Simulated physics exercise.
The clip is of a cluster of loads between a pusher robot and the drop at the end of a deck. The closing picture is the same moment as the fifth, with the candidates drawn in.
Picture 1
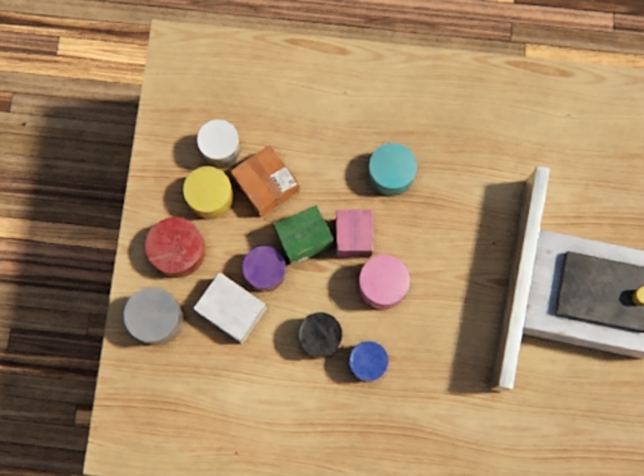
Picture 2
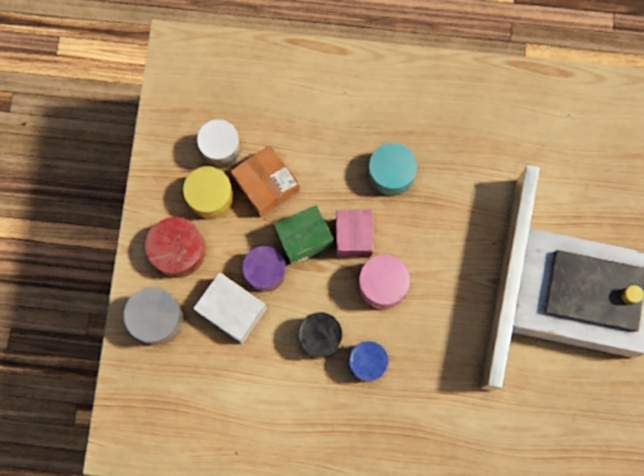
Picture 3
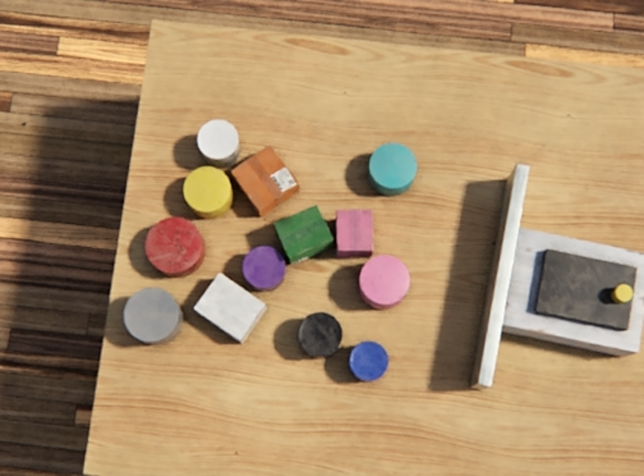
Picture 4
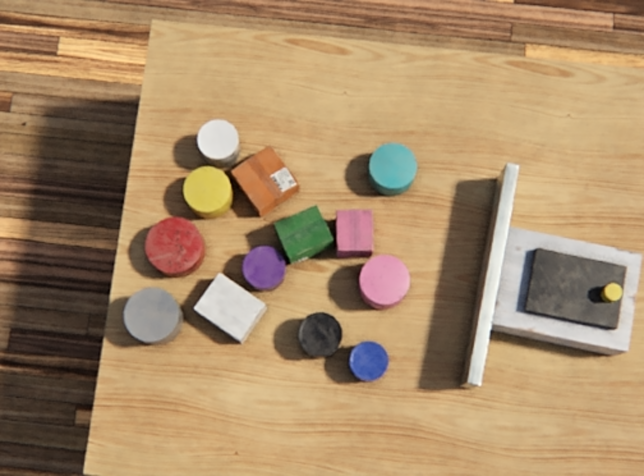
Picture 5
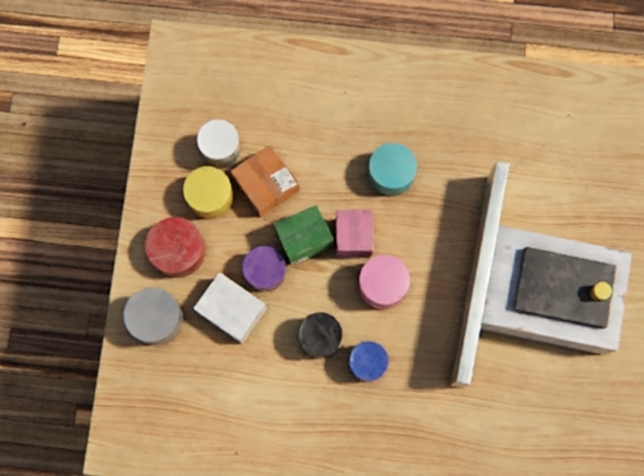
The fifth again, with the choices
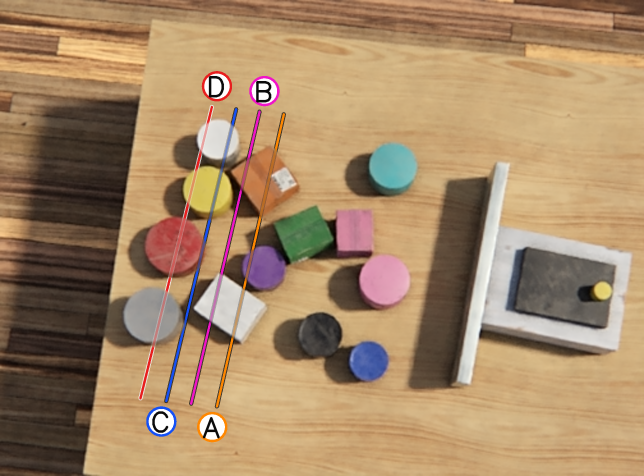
A gray and white machine with a wide flat blade crept slowly left across a wooden tabletop, while the colorful cylinders and blocks clustered on the left stayed still, untouched.
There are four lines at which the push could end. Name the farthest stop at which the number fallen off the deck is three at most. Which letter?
As far as mark C.
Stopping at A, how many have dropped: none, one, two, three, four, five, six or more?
By then, none.
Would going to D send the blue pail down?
No.
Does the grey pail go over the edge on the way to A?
By then, no.
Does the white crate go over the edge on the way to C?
By then, no.
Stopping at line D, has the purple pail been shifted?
Yes.
On the marked copy, A at (251, 256); B at (226, 253); C at (202, 250); D at (177, 248).
Taking C. A third of the way, robot (455, 275); blue pail (333, 358); turquoise canister (369, 166).
Two thirds of the way, robot (351, 264); grey pail (133, 319); red canister (156, 244).
When it is over, robot (276, 256); grey pail over the edge; red canister over the edge; two fallen.
As for the rest, A is within the limit but short; B is within the limit but short; D drops five.
